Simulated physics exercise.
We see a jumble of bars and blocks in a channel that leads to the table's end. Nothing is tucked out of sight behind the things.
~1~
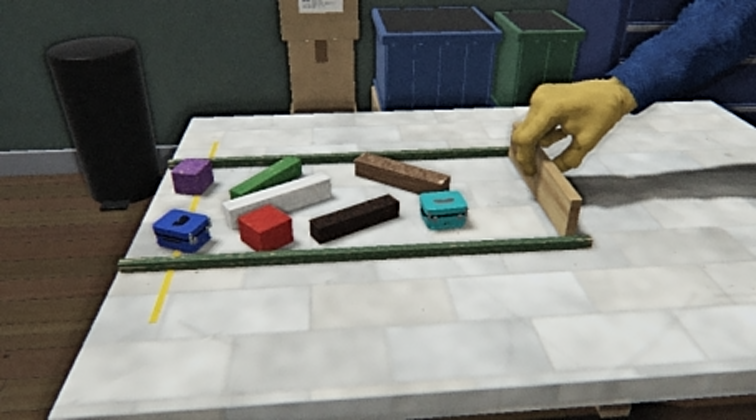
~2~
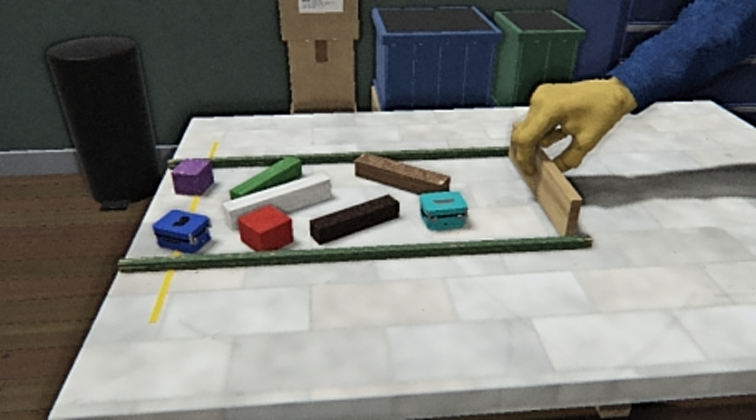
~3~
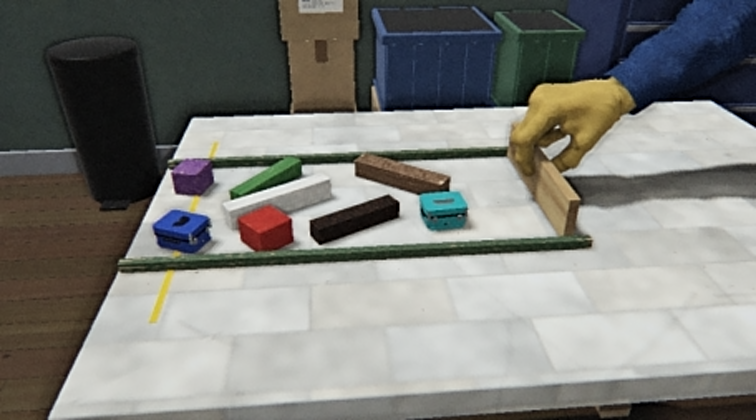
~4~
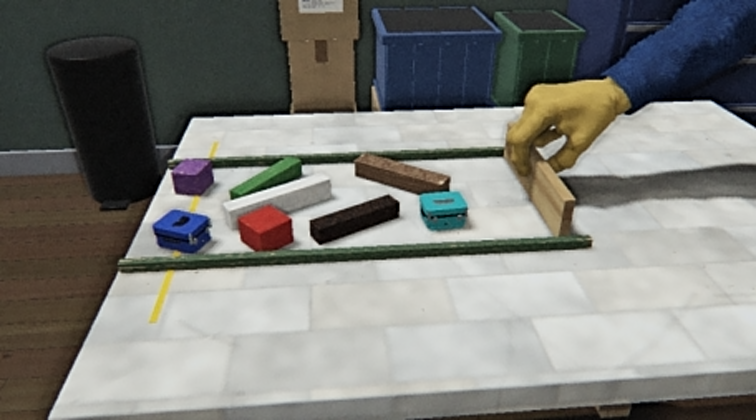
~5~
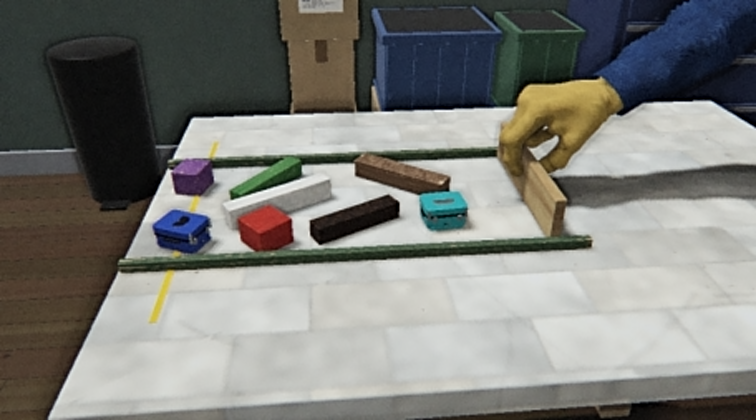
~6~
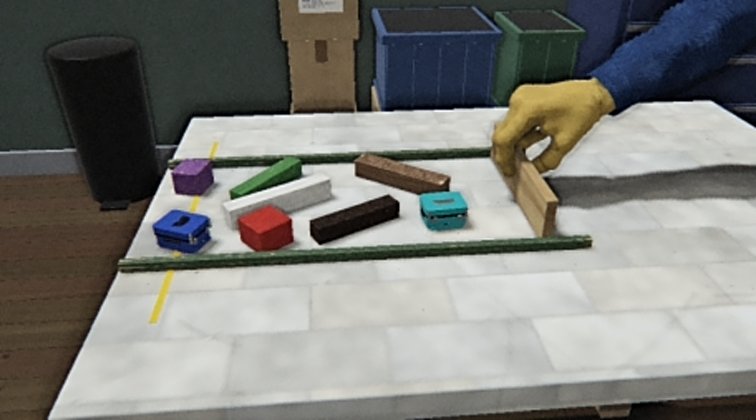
On a pale tabletop, coloured bars, blocks and small cases lay still between two green rails while a yellow-gloved hand held a wooden board at the right, then slid it slightly left.
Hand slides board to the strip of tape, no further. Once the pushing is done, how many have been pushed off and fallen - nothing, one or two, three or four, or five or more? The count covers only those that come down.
After the push, five or more are missing from the table.
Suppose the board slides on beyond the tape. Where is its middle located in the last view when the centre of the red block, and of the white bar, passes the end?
The red block gives roughly (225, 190), the white bar roughly (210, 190).
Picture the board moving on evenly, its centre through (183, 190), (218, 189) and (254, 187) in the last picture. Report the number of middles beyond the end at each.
Taking the three positions in turn, the counts come to 6, 3 and 1.
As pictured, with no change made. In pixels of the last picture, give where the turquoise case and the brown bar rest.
Final spots - turquoise case (161, 226), brown bar (187, 184).
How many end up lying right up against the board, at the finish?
It ends up touching 2.
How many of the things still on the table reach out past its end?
The count is 0.
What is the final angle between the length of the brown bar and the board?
The angle is about 0 degrees.
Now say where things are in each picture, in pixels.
The first picture shows purple block (193, 177); blue case (183, 233); green bar (268, 182); board (540, 175); tape (192, 210).
The second picture shows blue case (183, 233); brown bar (401, 176).
The third picture shows green bar (268, 182); board (539, 175).
The fourth picture shows purple block (193, 177); red block (266, 230).
The fifth picture shows blue case (183, 233); black bar (356, 219).
The sixth picture shows purple block (193, 177); blue case (183, 233); green bar (268, 182); board (520, 176); tape (192, 210).
Soon after, none off yet; purple block at rest near (193, 177); blue case at rest near (183, 233); green bar at rest near (268, 182).
By the end, the number that fall off is five or more; fallen, black bar, white bar, red block, green bar, blue case and purple block.
